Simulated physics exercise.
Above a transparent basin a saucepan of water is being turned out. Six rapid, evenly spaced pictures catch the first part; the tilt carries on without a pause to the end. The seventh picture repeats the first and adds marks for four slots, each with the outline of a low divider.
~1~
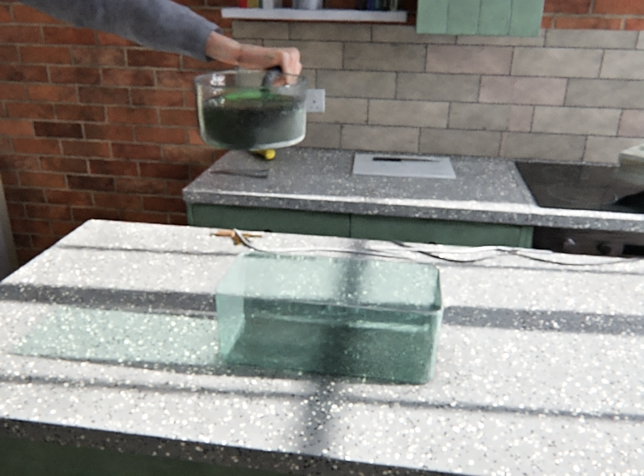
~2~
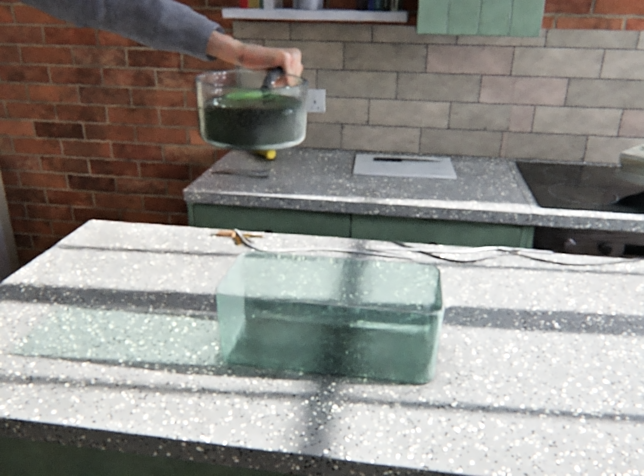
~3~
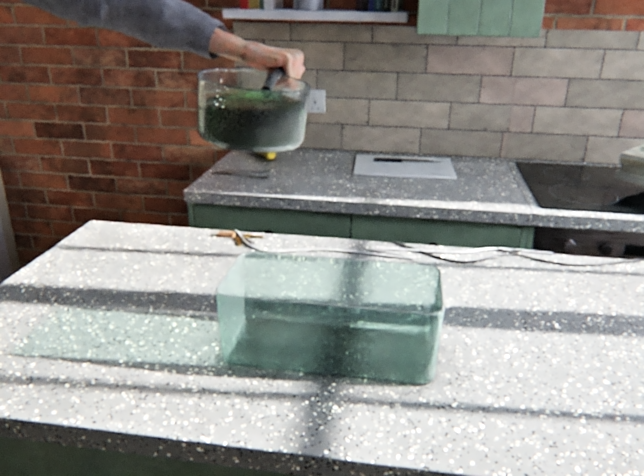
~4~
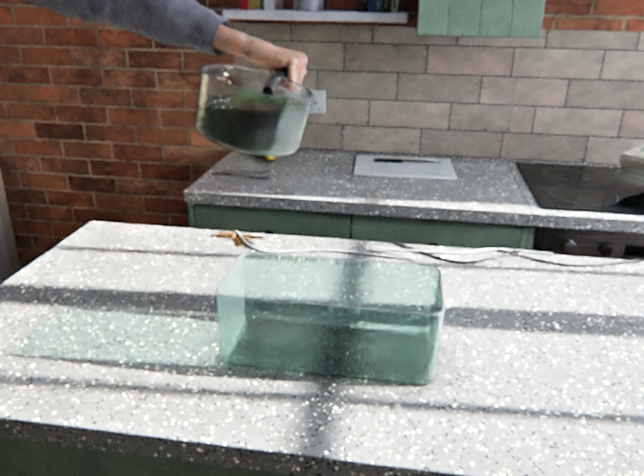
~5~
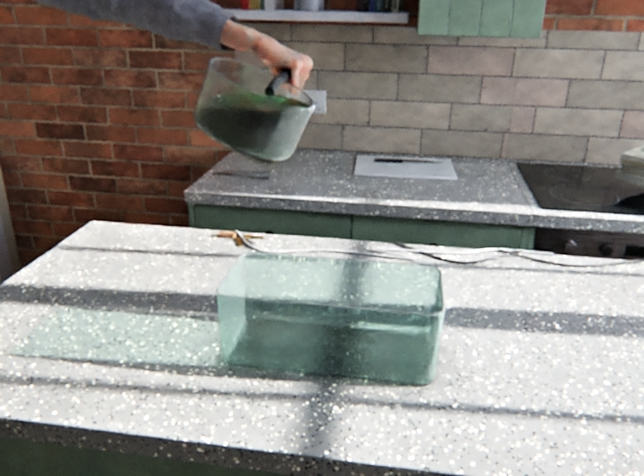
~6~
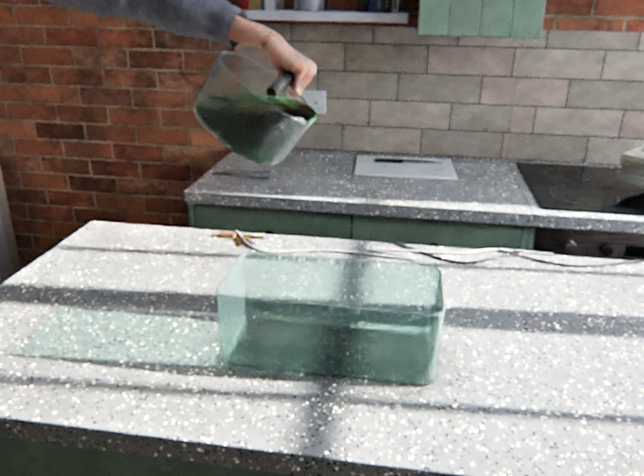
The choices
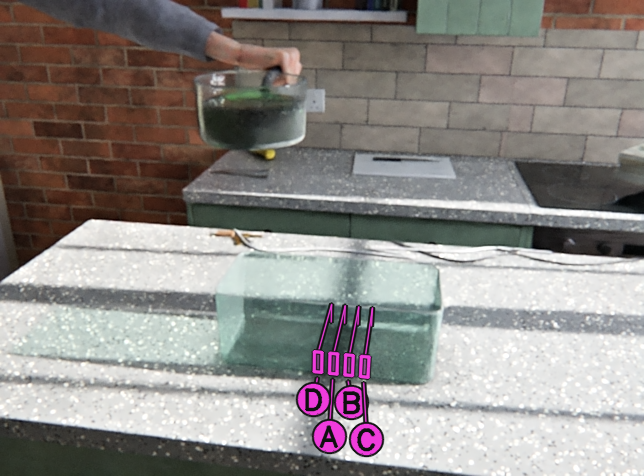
A hand reaching in from the upper left holds a clear saucepan of dark greenish water, first upright, then tilting it steadily further to the right until water reaches over its lip. Below, a pale green transparent basin sits on a speckled white counter striped with shadows, a thin cable behind it. The still camera looks slightly down across a sunlit kitchen with red brick, pale tiles and green cabinets.
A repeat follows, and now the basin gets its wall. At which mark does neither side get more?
B works best here.
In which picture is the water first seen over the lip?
Picture 6.
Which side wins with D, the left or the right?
The right one.
In magenta, A at (332, 379); B at (348, 381); C at (363, 382); D at (317, 377).
With A, about 36 % ends left of the wall and 62 % right of it.
With B, about 49 % ends left of the wall and 49 % right of it.
With C, about 69 % ends left of the wall and 28 % right of it; 3 % is lost outside.
With D, about 17 % ends left of the wall and 81 % right of it.
